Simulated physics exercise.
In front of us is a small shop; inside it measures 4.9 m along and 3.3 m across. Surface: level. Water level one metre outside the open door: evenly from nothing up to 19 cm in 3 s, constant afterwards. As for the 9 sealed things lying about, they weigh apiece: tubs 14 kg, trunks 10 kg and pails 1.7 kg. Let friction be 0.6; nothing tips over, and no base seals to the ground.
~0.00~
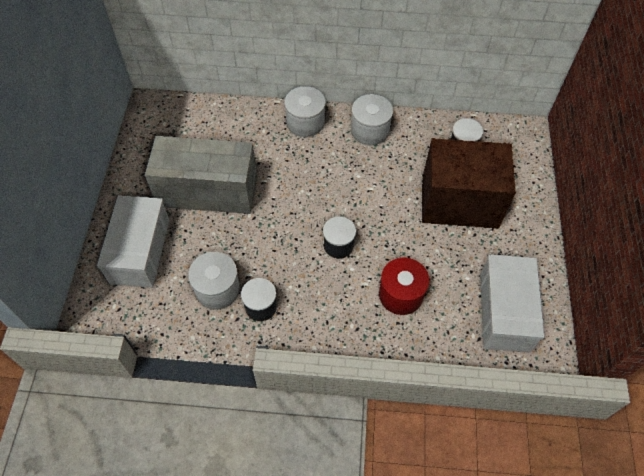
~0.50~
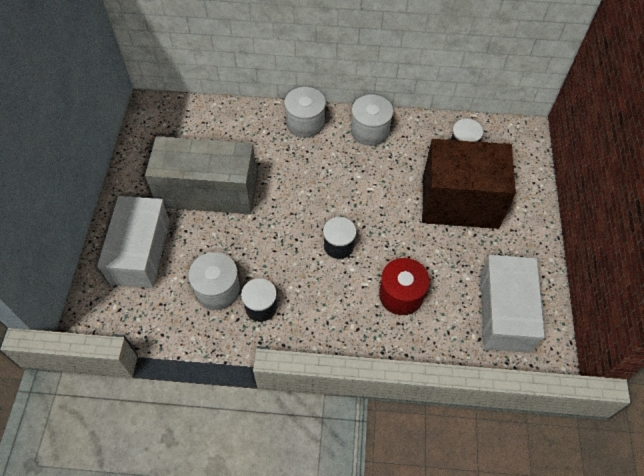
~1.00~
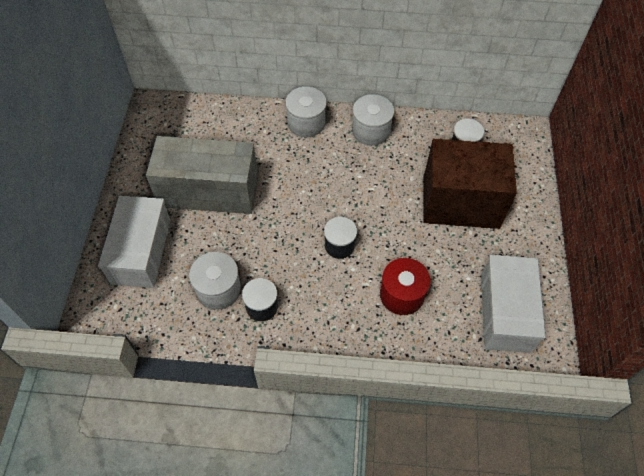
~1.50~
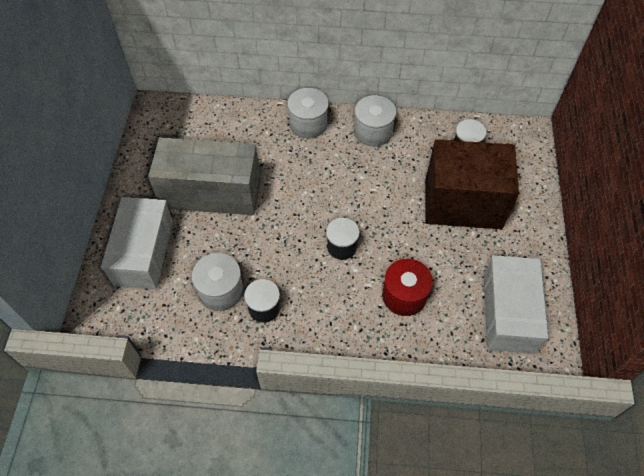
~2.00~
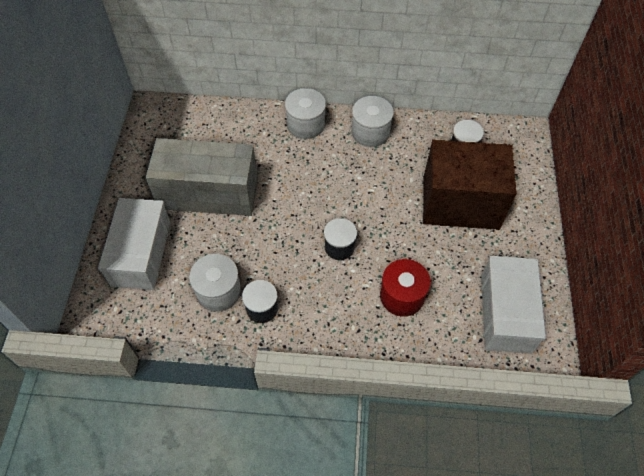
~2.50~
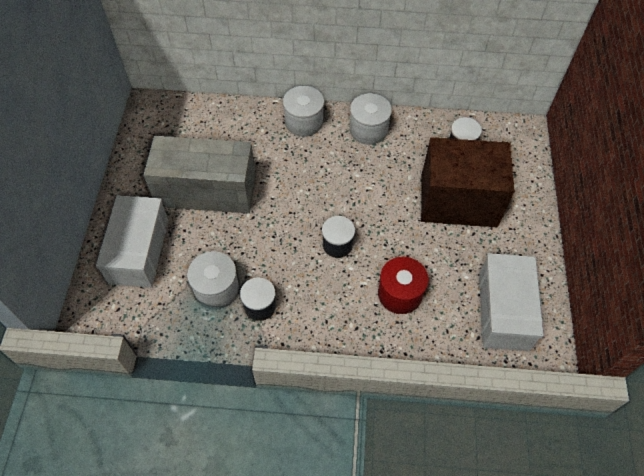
Water slowly spread over the paving outside a small walled room, then crept through the gap in the front wall onto the speckled floor, while the tubs and blocks inside stayed put.
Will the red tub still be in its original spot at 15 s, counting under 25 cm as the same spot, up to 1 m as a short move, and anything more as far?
Yes.
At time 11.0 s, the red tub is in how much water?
Around 4 cm.
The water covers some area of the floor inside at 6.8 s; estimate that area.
Close to 13 m2, I'd say.
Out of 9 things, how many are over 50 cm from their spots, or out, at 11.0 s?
That would be 6.
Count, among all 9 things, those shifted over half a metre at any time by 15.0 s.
I make that 8.
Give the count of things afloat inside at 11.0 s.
The number is 7.
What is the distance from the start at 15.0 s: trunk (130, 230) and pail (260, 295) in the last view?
150 cm, 20 cm.
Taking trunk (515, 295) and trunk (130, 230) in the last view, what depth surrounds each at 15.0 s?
8 and 9 cm.
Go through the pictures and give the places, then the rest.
The first frame shows the red tub at (405, 279), on the bottom; 0.0 m2 under water; 0 of 9 have shifted.
The second frame shows the red tub at (406, 279) rests on the ground; 0.0 m2 under water; 0 of 9 have shifted.
The third frame shows the red tub at (406, 279) rests on the ground; 0.0 m2 under water; 0 of 9 have shifted.
The fourth frame shows the red tub at (409, 280), on the bottom; 0.0 m2 under water; 0 of 9 have shifted.
The fifth frame shows the red tub at (406, 280), on the bottom; water covers 0.1 m2; 0 of 9 have shifted.
The sixth frame shows the red tub at (404, 278), on the bottom; water covers 0.6 m2; 0 of 9 have shifted.
After 3.5 s the red tub is near (404, 278), 0.0 m from its start, aground; 0 afloat.
After 6.8 s the red tub is near (404, 278), 0.0 m from its start, aground; 1 afloat.
After 11.0 s the red tub is near (404, 278), 0.0 m from its start, aground; 7 afloat.
After 15.0 s the red tub is near (403, 278), 0.0 m from its start, aground; 8 afloat.
